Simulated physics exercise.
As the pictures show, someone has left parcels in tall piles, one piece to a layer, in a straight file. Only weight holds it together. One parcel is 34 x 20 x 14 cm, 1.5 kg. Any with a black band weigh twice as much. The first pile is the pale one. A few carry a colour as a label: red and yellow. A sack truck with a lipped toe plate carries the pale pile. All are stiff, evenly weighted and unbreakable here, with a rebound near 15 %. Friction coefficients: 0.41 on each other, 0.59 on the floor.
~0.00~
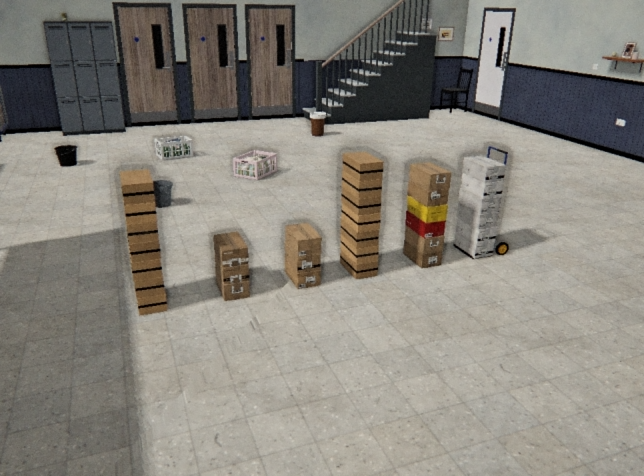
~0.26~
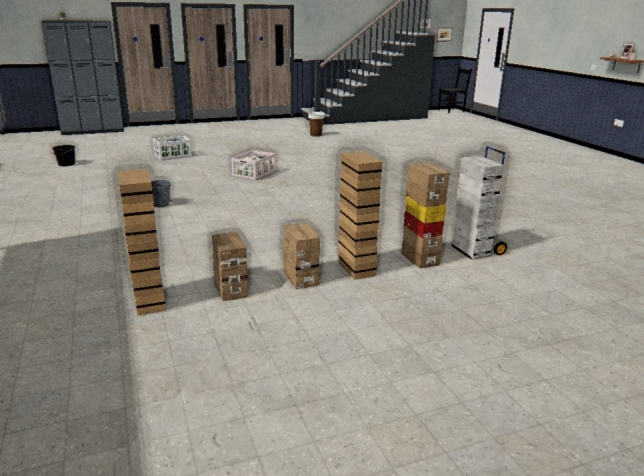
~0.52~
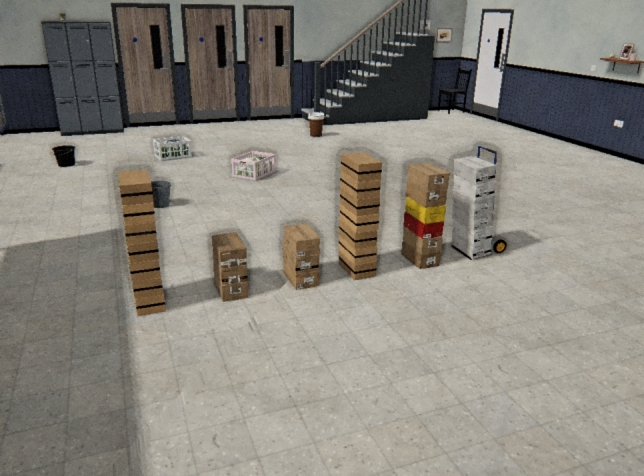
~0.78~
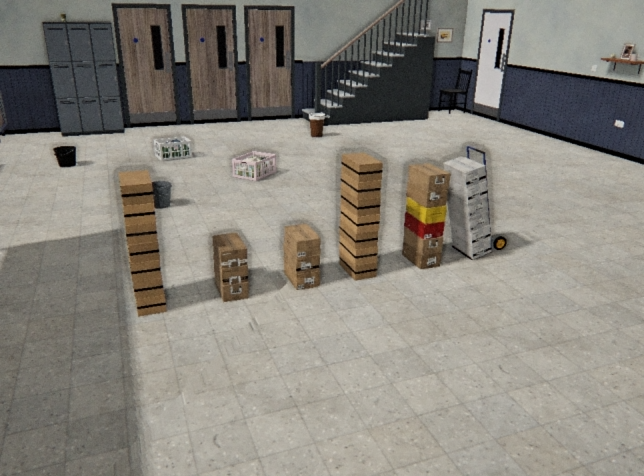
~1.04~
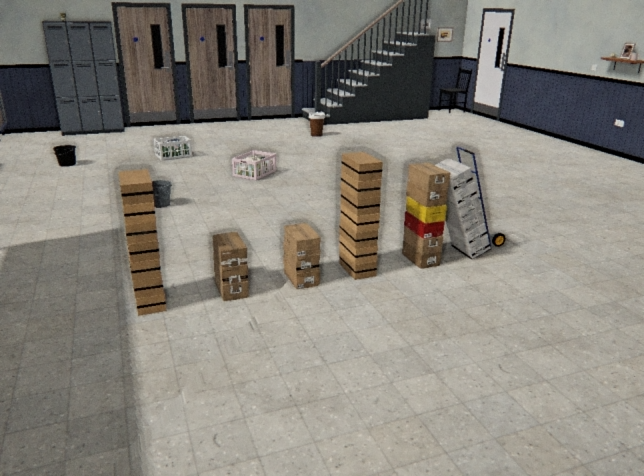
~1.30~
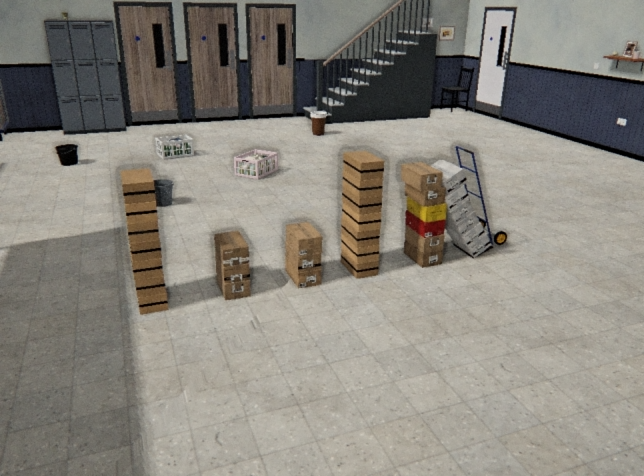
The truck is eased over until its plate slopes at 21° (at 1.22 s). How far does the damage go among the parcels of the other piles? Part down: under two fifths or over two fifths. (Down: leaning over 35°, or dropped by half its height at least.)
Ending down: Upwards of two fifths.
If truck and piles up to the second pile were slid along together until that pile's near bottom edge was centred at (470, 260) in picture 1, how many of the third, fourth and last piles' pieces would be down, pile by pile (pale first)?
In that case third 0, fourth 0, last 0.
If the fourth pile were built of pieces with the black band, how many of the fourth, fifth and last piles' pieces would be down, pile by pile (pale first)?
Then fourth 3, fifth 1, last 0.
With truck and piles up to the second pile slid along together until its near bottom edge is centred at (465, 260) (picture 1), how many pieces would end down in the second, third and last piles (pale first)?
In that case second 6, third 0, last 0.
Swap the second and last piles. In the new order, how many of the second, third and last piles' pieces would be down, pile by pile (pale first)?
In that case second 0, third 0, last 0.
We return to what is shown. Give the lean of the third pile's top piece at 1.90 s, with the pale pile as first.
Roughly 0° from upright.
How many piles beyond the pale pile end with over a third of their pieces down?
The count is 4.
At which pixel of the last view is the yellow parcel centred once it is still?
Near (368, 241).
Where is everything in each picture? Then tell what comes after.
In the first frame (each place is the centre of the face we see best), truck frame 0° forward; red parcel (415, 224); yellow parcel (417, 209); the others all in place.
Truck frame 1° forward; red parcel (413, 224), in the second frame.
Truck frame 6° forward, top of the pale pile leaning 6°; red parcel (413, 225); the others all in place, in the third frame.
Truck frame 13° forward, top of the pale pile leaning 13°; yellow parcel (416, 210); the others all in place, in the fourth frame.
Truck frame (477, 174) 19° forward, top of the pale pile leaning 23°; yellow parcel (415, 209); the others all in place, in the fifth frame.
Truck frame (477, 173) 21° forward, top of the pale pile leaning 30°; yellow parcel (416, 208) moved 15 mm; red parcel (414, 224); 3 have shifted, in the sixth frame.
By 1.90 s, 6 of the pale pile down; none of the 26 other parcels down, 6 disturbed; yellow parcel tilted 22°; red parcel tilted 22°.
By 2.56 s, 6 of the pale pile down; 6 of the 26 other parcels down; red parcel tilted 58°, 21 cm lower; yellow parcel tilted 17°, 17 cm lower.
By 3.32 s, 6 of the pale pile down; 13 of the 26 other parcels down; red parcel tilted 58°, 23 cm lower; yellow parcel tilted 43°, 24 cm lower.
When it is over (4.5 s), 6 of the pale pile down; 17 of the 26 other parcels down; red parcel tilted 57°, 23 cm lower; yellow parcel tilted 42°, 24 cm lower. That is 65 per cent. In pixels of the last frame, middles, red parcel near (379, 253), yellow parcel near (368, 241).
